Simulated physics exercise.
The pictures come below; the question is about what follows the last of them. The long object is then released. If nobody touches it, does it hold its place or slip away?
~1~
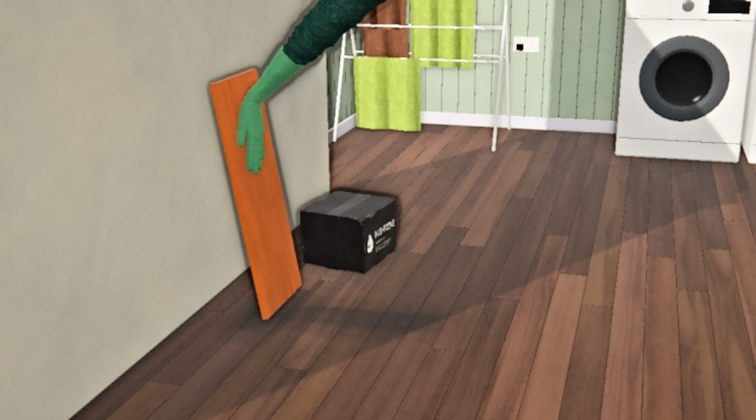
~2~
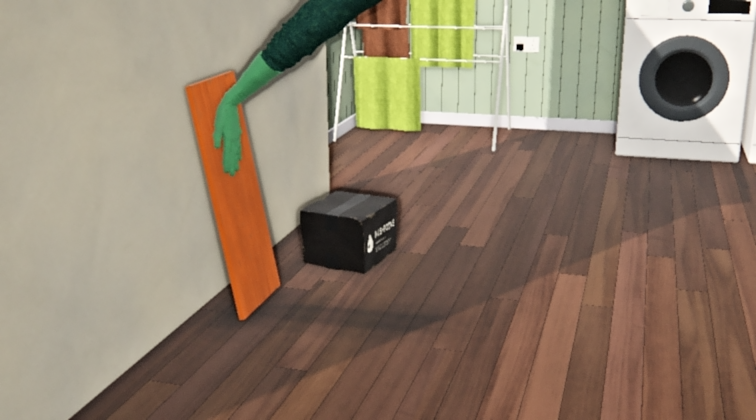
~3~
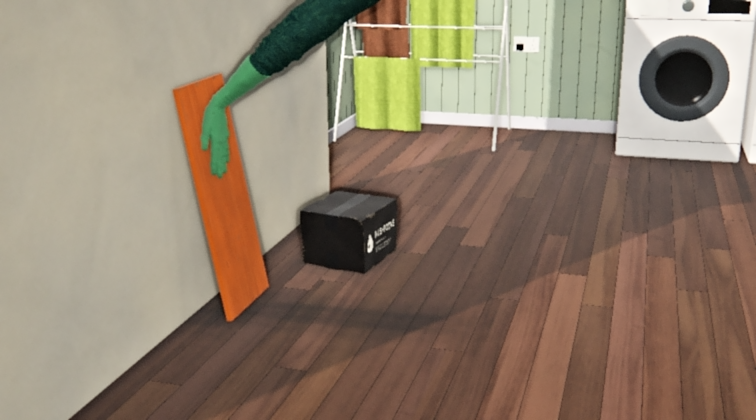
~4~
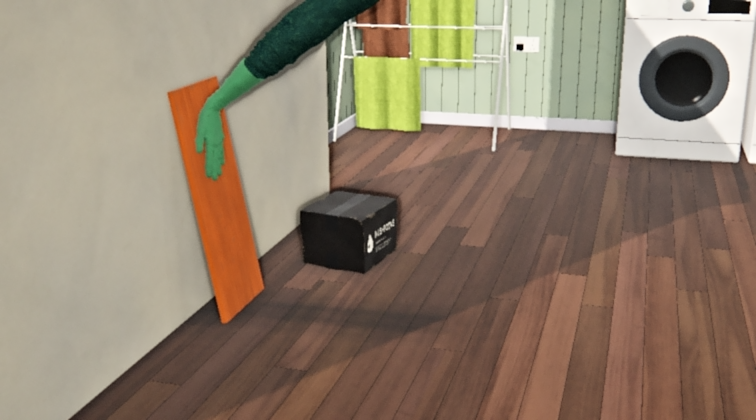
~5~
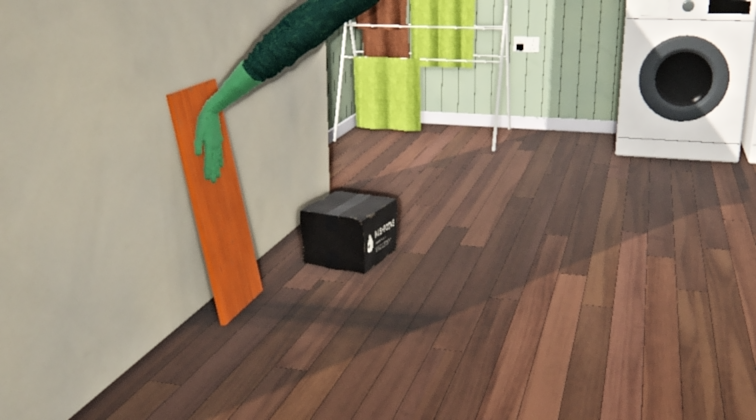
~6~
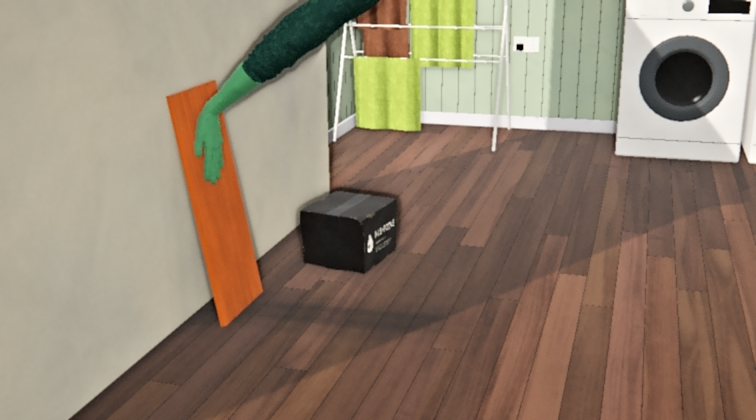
It keeps standing.
Then, 0.20 s past the last view, nothing moves.
Then, 0.50 s past the last view, orange board resting near (218, 202).
Finally, both still in place. Final places as the last picture's camera would see them, orange board near (218, 202). The board holds.
